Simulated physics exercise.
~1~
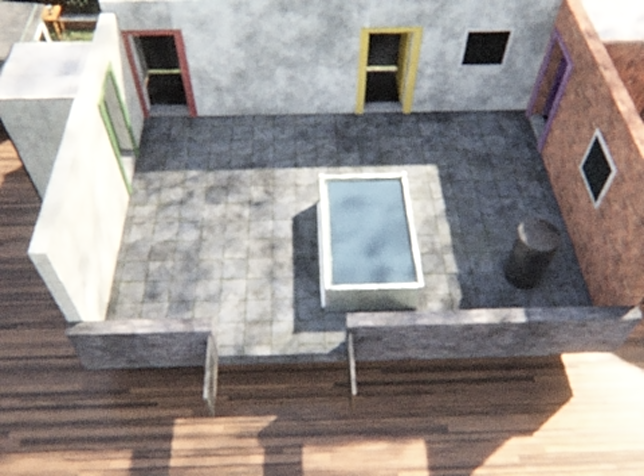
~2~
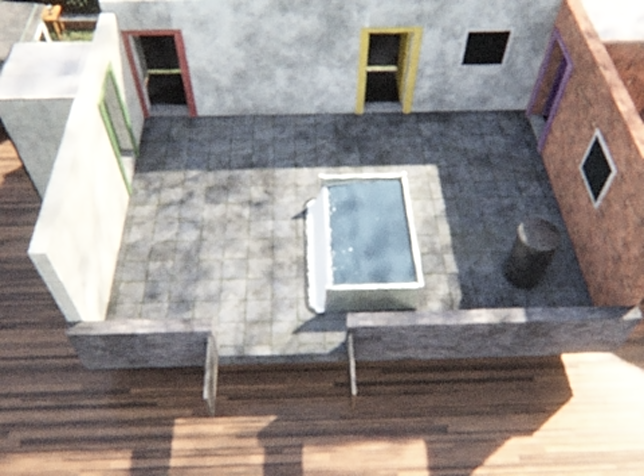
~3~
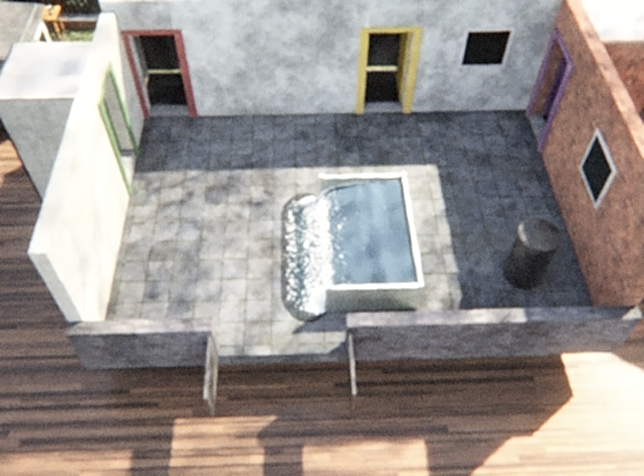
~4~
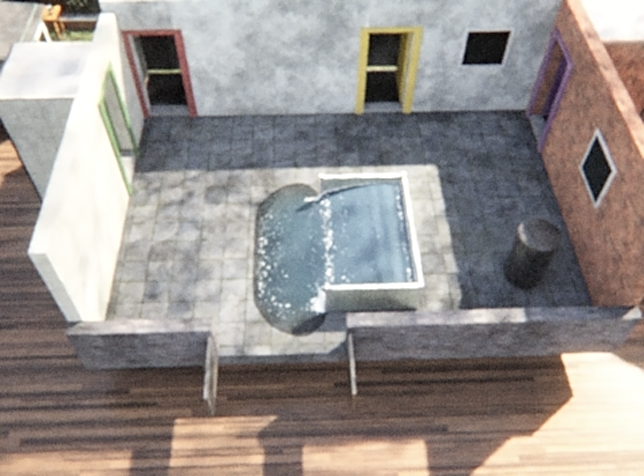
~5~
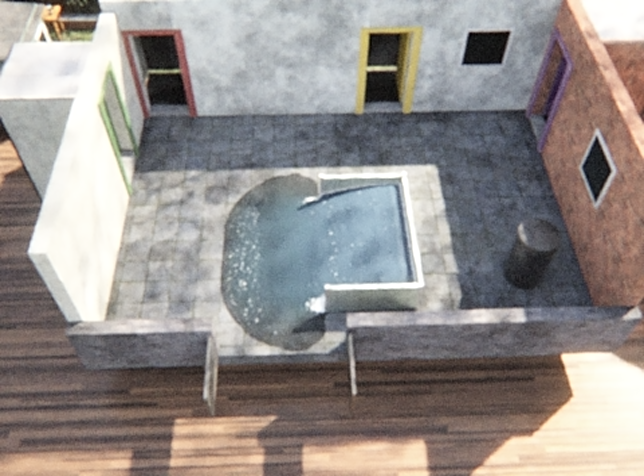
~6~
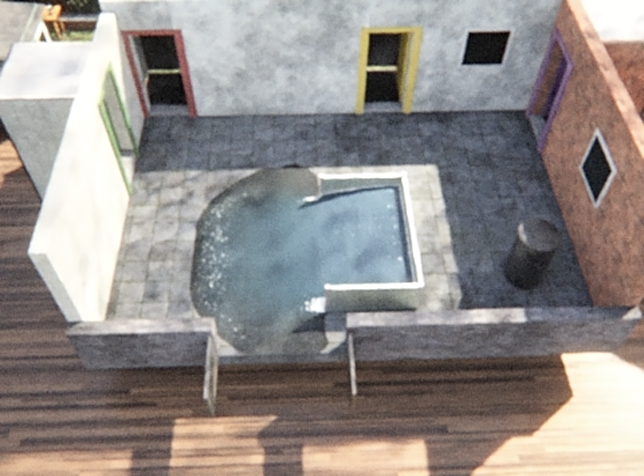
Water pouring from the opened left side of a rectangular tank and spreading in a rounded sheet across a walled, paved yard.
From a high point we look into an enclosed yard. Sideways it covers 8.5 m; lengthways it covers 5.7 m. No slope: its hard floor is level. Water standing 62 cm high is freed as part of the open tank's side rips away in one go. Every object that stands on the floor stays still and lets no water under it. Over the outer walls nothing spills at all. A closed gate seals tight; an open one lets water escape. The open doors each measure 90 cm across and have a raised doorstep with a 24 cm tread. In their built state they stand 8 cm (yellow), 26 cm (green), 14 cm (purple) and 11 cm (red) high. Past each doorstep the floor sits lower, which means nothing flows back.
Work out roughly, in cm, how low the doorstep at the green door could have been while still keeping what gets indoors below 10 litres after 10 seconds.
No lower than about 14.5 cm.
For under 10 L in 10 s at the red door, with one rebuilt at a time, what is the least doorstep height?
About 22 cm at red.
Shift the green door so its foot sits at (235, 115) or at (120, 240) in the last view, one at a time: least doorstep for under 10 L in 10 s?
In turn: Roughly 9.5 cm, roughly 27 cm.
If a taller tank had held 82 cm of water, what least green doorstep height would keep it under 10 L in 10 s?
Minimum height: Approx. 20 cm.
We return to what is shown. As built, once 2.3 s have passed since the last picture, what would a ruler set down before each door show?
Door by door in centimetres - yellow 0, green 16, purple 0, red 20.
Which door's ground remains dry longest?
The answer is the purple door.
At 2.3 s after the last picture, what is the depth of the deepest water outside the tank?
Up to some 30 centimetres, I'd say.
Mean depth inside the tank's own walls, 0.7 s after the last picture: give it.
Average depth: Approx. 25 cm.
Then, 0.7 s after the last picture water covers 35 % of the floor, deepest (32 cm) near (115, 267); it has not reached the green door.
Then, 2.3 s after the last picture water covers 40 % of the floor, deepest (30 cm) near (144, 120); 16 cm at the green door, 0 litres in over its 26 cm doorstep.
Then, 9.3 s after the last picture water covers 80 % of the floor, deepest (10 cm) near (522, 123); 6 cm at the green door, 0 litres in over its 26 cm doorstep.
At the green door as built, the water peaked near 20 cm, 1.7 s after the last picture.
Run again over the same 10 s with other heights there, 24 litres in over 11.5 cm, 6 litres over 16 cm. The limit of 10 litres is kept from about 14.5 cm up.
